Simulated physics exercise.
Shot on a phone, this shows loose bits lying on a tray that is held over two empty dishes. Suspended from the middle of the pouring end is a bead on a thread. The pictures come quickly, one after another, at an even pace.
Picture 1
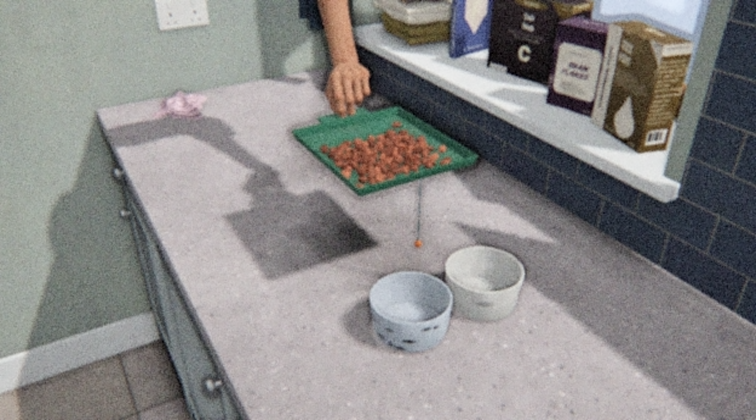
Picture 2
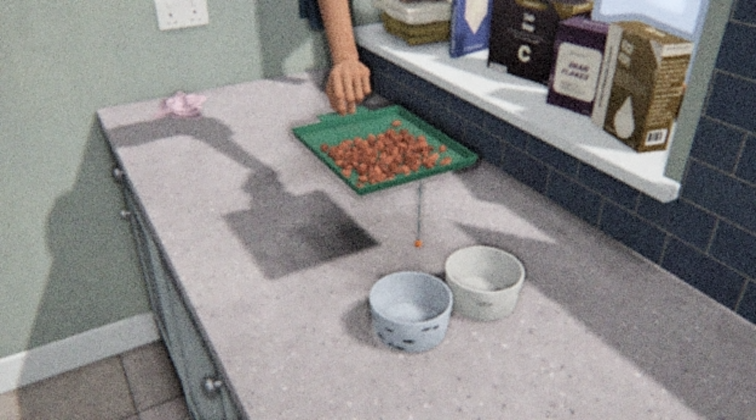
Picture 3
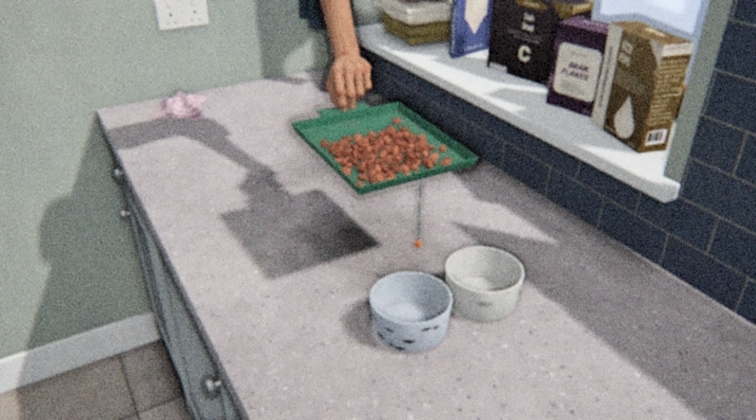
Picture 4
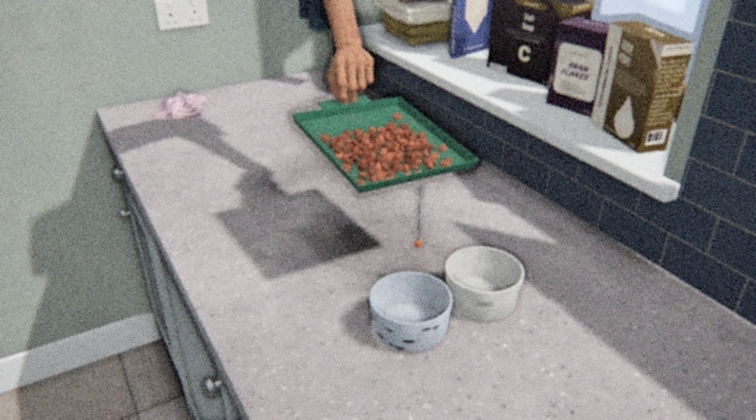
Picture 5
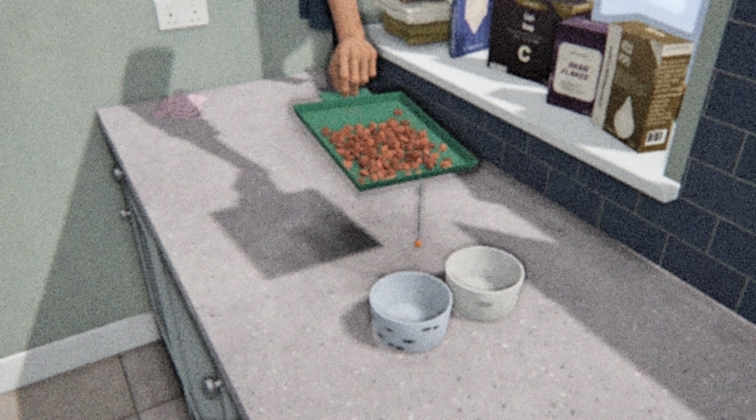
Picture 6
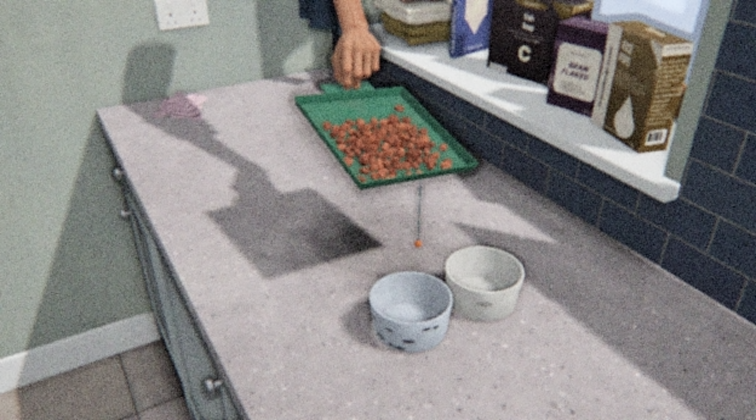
A hand holding a green tray of reddish bits above two empty bowls, tilting it slightly toward its right corner.
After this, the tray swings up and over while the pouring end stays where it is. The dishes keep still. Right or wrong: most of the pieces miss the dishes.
Right.
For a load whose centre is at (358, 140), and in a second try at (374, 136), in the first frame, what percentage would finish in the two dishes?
The first start gives 20 percent and the second 20 percent.
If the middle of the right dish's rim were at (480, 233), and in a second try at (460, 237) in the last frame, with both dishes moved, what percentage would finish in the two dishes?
First placement: Some 60 %; second placement: Some 70 %.
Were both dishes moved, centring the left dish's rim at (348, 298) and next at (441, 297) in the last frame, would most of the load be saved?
Shy of half, then shy of half.
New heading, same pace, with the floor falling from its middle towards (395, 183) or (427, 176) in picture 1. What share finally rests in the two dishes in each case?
40 % then 60 %, roughly.
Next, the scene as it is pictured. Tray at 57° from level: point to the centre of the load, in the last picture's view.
(420, 143).
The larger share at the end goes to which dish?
Of the two, the right-side one is the fuller.
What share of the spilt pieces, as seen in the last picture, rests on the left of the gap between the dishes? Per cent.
That comes to about 30 per cent of the pieces.
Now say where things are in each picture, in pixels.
In the first picture, corners of the pouring end (359, 187) and (474, 155), level; middle of the load (388, 152), bits of crushed brick; left dish (433, 333); right dish (508, 302); bead on its thread (418, 244).
In the second picture, corners of the pouring end (359, 187) and (474, 156), level; middle of the load (388, 152).
In the third picture, corners of the pouring end (360, 186) and (474, 157), tipped barely, lowest at the right corner; middle of the load (388, 150).
In the fourth picture, corners of the pouring end (360, 184) and (475, 159), tipped a little, lowest at the right corner; middle of the load (389, 147).
In the fifth picture, corners of the pouring end (361, 183) and (475, 161), tipped a little, lowest at the right corner; middle of the load (390, 144).
In the sixth picture, corners of the pouring end (362, 181) and (475, 162), tipped a little, lowest at the right corner; middle of the load (391, 142); left dish (433, 333); right dish (508, 302).
Just after the last frame, tray tipped steeply; every one on the tray.
A moment on, tray tipped right over; roughly a quarter on the tray; just a few in the left dish; roughly a quarter in the right dish; roughly a quarter outside both; roughly a quarter in the air.
Further on, tray tipped past a quarter turn; just a few in the left dish; roughly a quarter in the right dish; roughly two thirds outside both.
When it is over, tray tipped past a quarter turn; just a few in the left dish; roughly a quarter in the right dish; roughly two thirds outside both.
